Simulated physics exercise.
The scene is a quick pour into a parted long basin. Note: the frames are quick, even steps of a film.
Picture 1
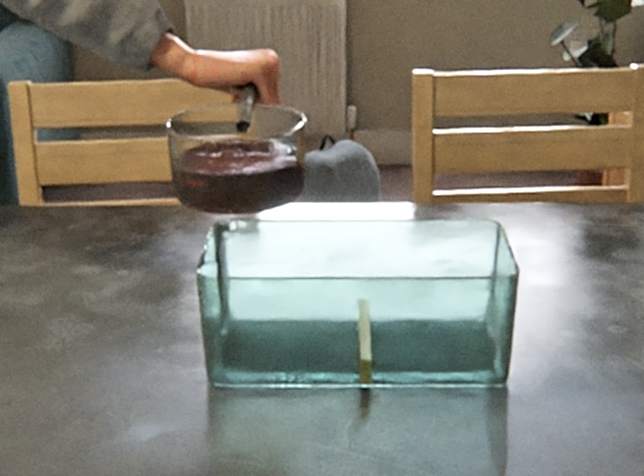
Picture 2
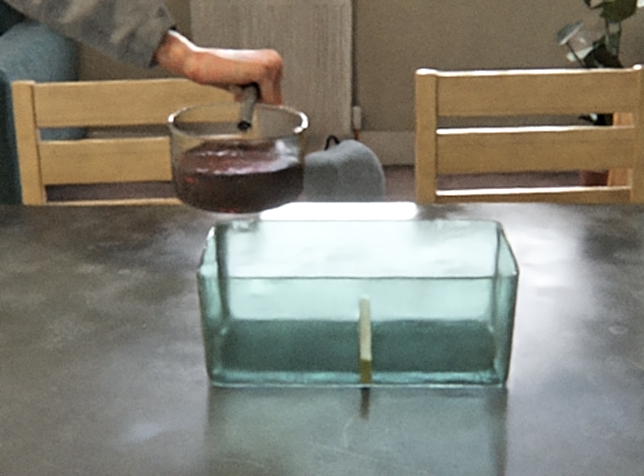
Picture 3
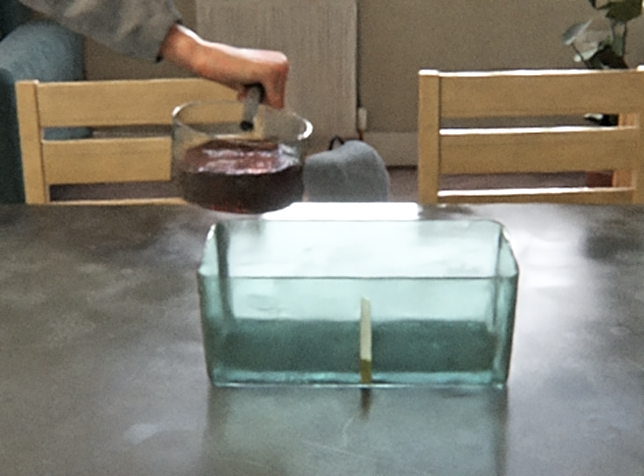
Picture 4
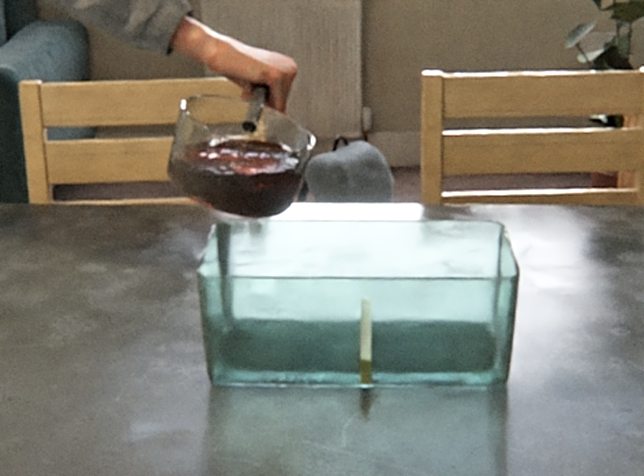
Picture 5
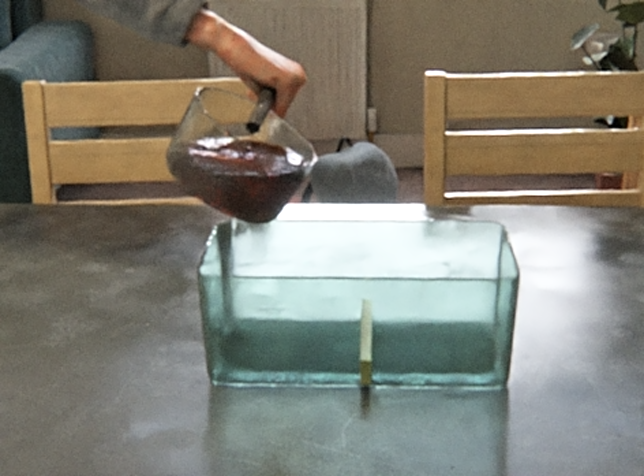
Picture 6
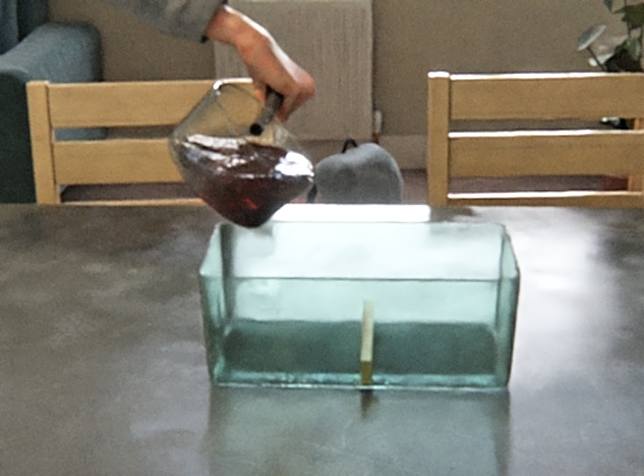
A glass jug of dark reddish liquid, gripped by a hand from above, hangs nearly level over a greenish glass basin on a grey table. It drifts slightly right, then the hand tips it steadily rightward, its right edge lowering as the liquid shifts inside, while the basin stays still.
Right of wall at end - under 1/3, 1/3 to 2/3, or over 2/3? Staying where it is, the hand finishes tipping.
The right of the wall is going to lack a full third.
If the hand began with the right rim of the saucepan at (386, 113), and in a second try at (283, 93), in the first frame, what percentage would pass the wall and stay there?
First place gives some 80 %, second place some 20 %.
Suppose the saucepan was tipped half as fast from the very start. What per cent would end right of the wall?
Around 25 percent ends up there.
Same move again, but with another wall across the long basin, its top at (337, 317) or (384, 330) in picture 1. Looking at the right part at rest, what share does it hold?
About 35 % for the first and about 25 % for the second.
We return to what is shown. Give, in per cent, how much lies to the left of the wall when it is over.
I'd put it near 75 per cent.
A moment on, the saucepan is tipped right over and 15 per cent is still to pour, 64 is left of the wall and 0 right of it.
Next, the saucepan is tipped right over and 2 per cent is still to pour, 81 is left of the wall and 11 right of it.
Then the saucepan is tipped right over and 0 per cent is still to pour, 77 is left of the wall and 18 right of it.
Later the saucepan is tipped right over and 0 per cent is still to pour, 77 is left of the wall and 19 right of it.
Finally, 77 per cent lies left of the wall, 19 right of it and 4 outside.
